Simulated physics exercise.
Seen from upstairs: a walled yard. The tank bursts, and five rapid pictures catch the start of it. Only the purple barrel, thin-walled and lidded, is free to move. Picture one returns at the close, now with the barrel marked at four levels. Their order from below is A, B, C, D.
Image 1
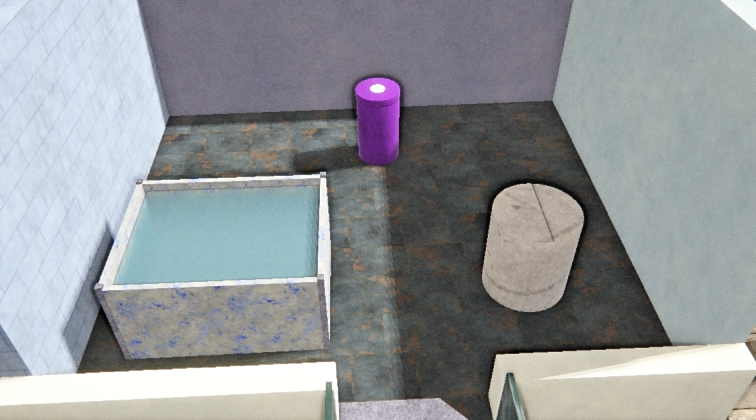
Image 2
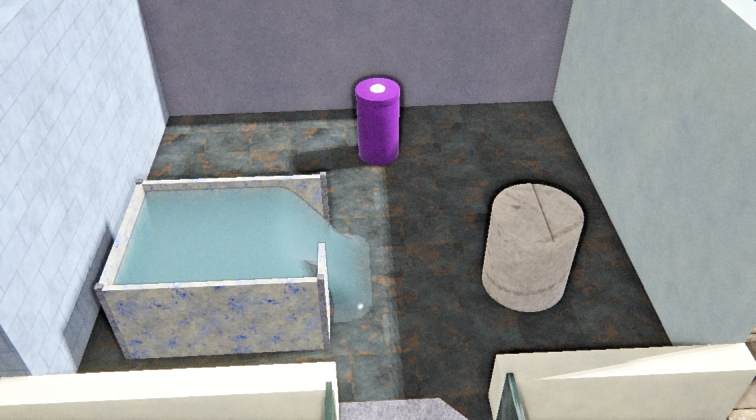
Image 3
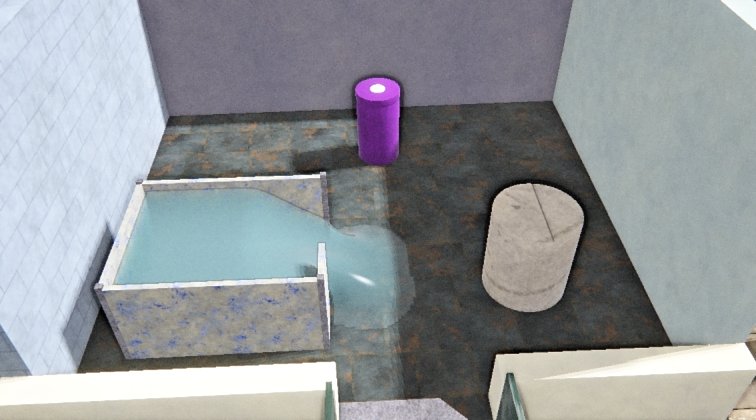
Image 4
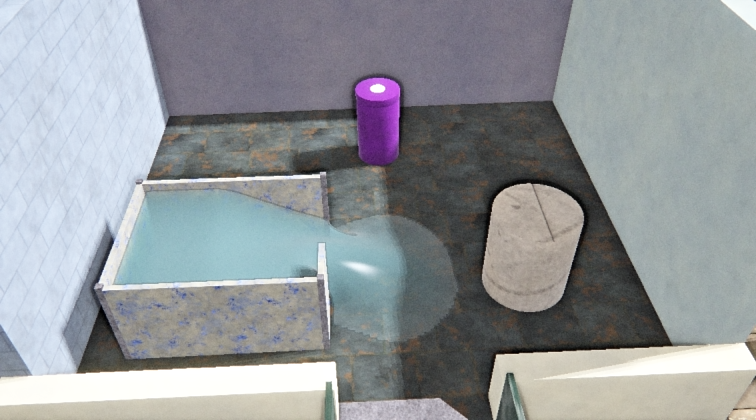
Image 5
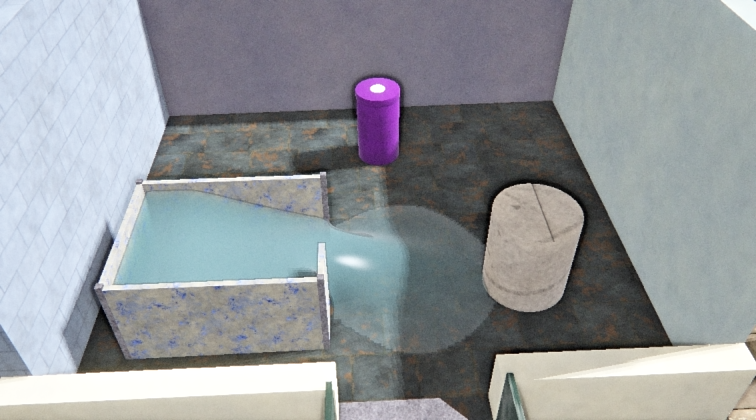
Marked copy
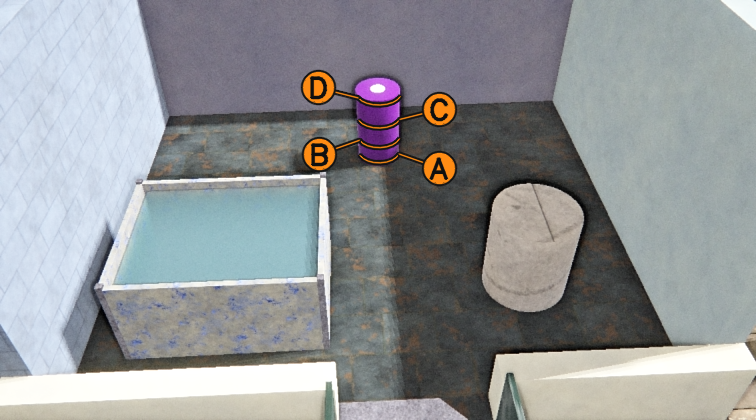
Water poured out through a gap in the right side of a full stone tank and spread in a widening pool across the dark yard floor, while the purple barrel near the back wall stayed still.
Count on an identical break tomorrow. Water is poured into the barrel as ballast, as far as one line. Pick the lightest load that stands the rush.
That is line B.
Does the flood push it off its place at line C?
No, not at all.
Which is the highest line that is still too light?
A.
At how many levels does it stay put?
Three.
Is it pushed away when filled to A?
Yes.
On the marked copy, A at (380, 162); B at (380, 147); C at (380, 128); D at (380, 105); from the bottom up A, B, C, D.
With A, it is pushed about twice its own width away.
With B, it does not move.
With C, it does not move.
With D, it does not move.
